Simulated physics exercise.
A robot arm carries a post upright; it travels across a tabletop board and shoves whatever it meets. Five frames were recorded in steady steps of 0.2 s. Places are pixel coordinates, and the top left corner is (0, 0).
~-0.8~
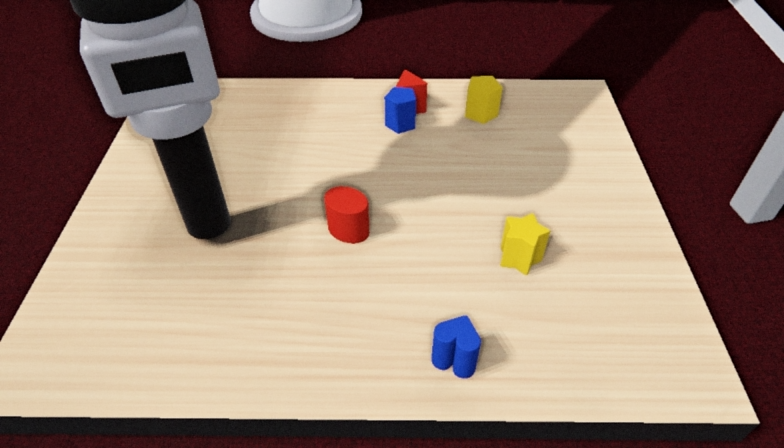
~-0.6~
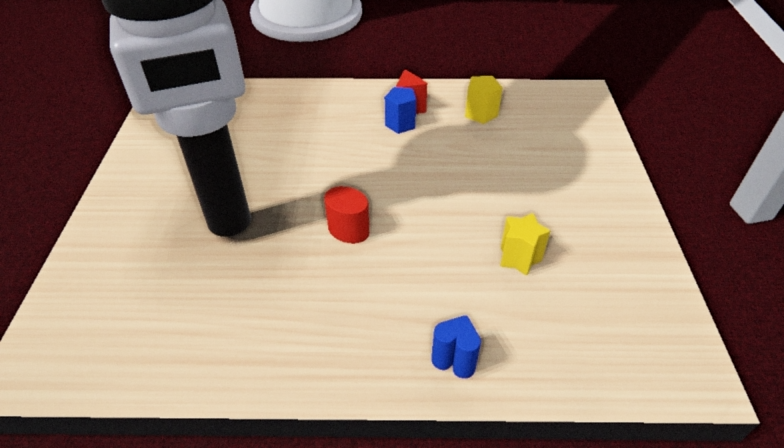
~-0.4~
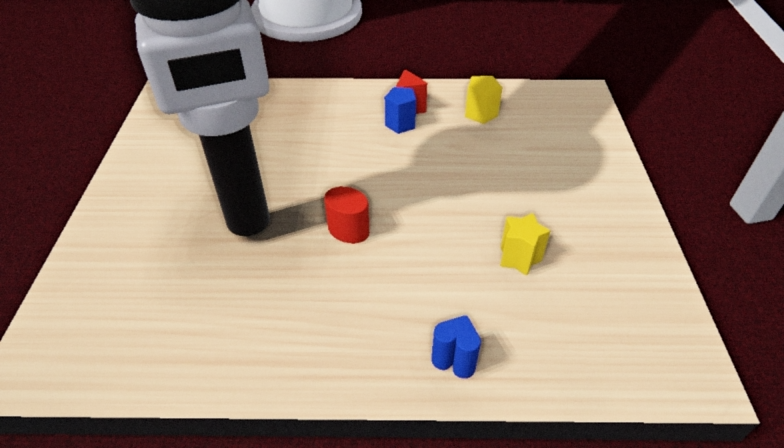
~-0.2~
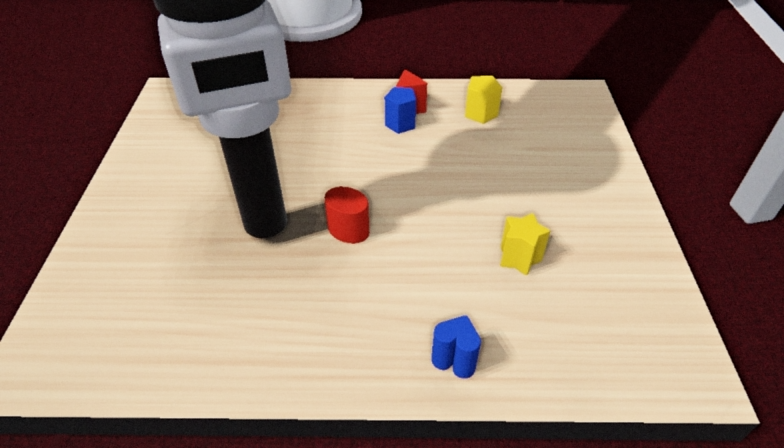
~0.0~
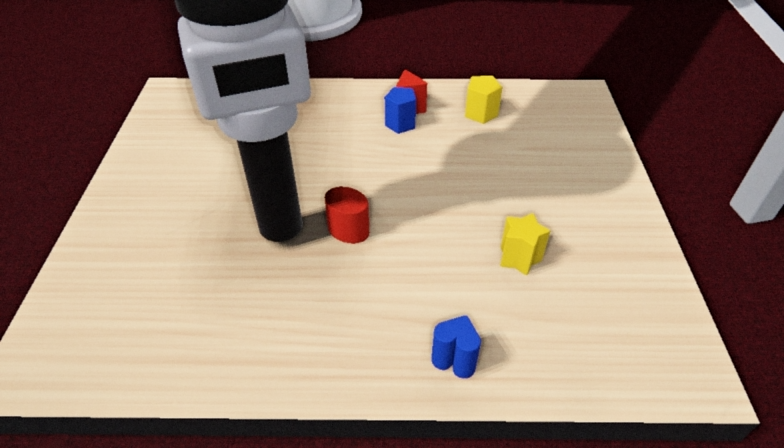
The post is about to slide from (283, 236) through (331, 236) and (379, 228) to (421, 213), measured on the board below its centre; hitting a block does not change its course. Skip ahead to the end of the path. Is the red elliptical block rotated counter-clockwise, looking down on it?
Going by the path, no.
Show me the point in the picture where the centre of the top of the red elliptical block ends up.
My estimate: (463, 183).
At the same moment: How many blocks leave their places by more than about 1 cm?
I'd say one block gets moved.
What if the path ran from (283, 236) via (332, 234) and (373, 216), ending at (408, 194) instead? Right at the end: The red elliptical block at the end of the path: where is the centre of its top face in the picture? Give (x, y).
About (430, 187).
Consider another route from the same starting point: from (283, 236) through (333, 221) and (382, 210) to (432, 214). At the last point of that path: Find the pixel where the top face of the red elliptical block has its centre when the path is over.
Its top face will be centred at roughly (426, 211).
What follows on the original path. One third of the way, post (333, 226); red elliptical block (371, 196).
Two thirds of the way, post (380, 218); red elliptical block (420, 189).
At the end, post (422, 204); red elliptical block (463, 183), turned 40° clockwise; yellow star block in place.
